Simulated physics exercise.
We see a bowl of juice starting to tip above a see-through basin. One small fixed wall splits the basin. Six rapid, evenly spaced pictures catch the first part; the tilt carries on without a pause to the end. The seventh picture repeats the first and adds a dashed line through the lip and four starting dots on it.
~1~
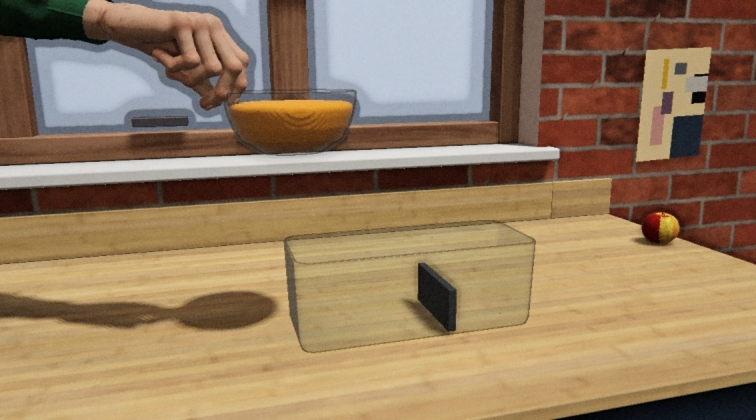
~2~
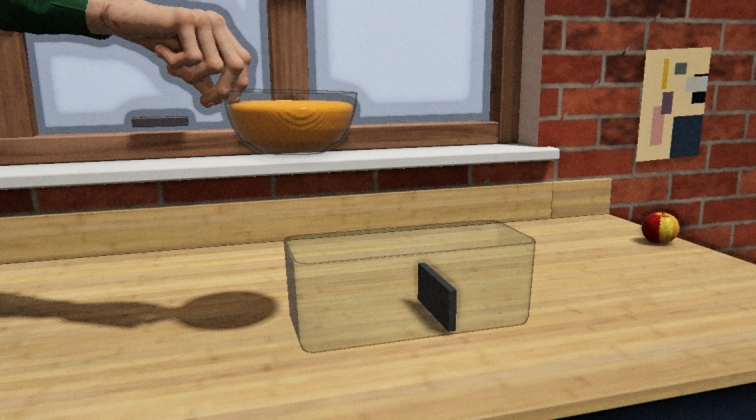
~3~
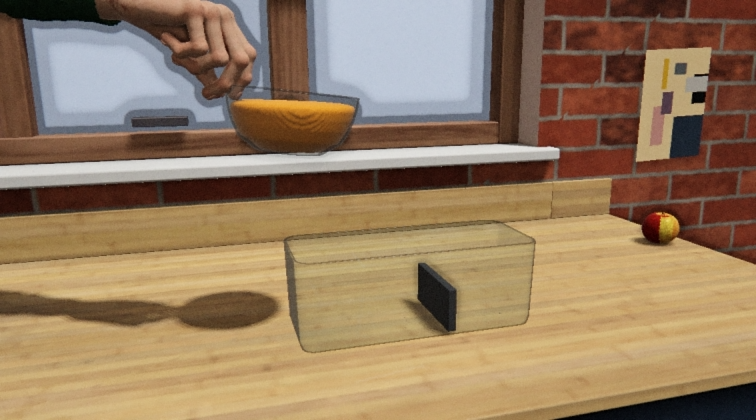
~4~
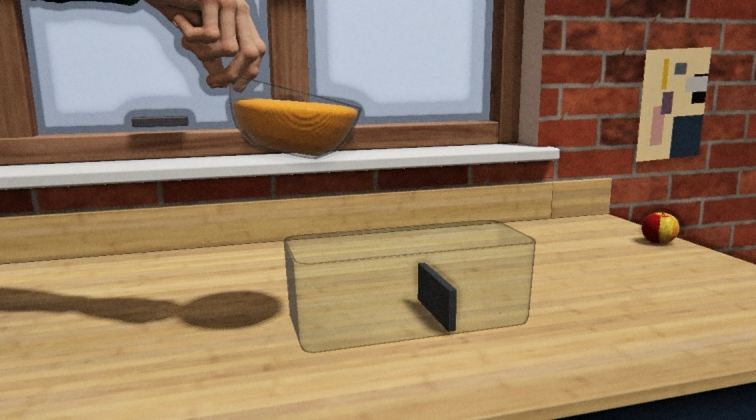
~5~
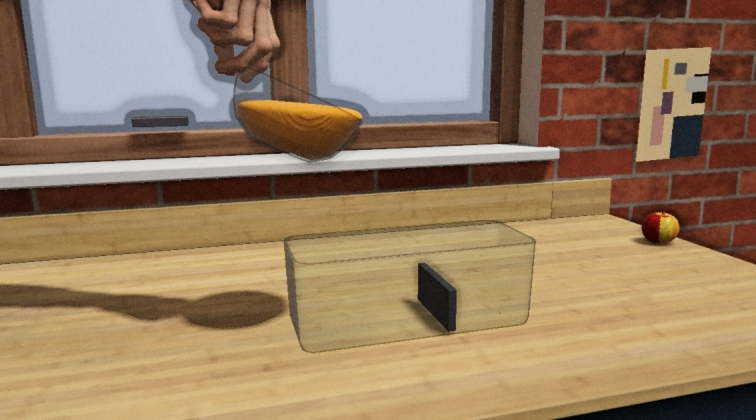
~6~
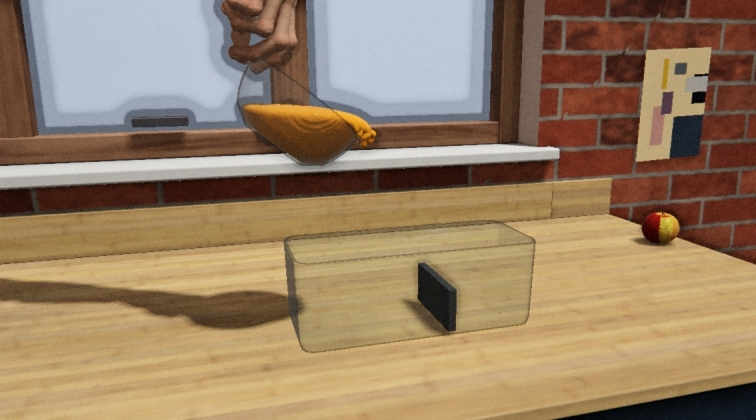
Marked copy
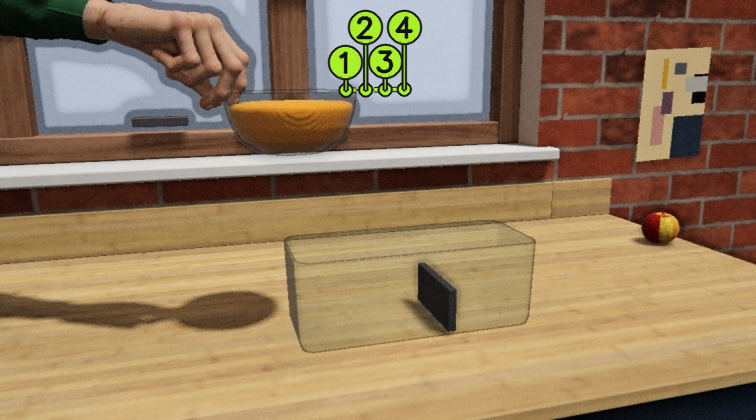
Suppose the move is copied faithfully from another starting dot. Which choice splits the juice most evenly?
The best dot is 4.
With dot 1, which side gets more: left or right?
The left side.
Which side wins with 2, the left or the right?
The left side.
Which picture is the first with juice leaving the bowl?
Picture 5.
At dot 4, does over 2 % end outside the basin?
Yes, it does.
On the marked copy, 1 at (345, 90); 2 at (365, 89); 3 at (385, 89); 4 at (404, 89).
If 1 is chosen, about 87 % ends left of the wall and 8 % right of it; 5 % is lost outside.
If 2 is chosen, about 80 % ends left of the wall and 8 % right of it; 12 % is lost outside.
If 3 is chosen, about 65 % ends left of the wall and 28 % right of it; 7 % is lost outside.
If 4 is chosen, about 49 % ends left of the wall and 44 % right of it; 7 % is lost outside.
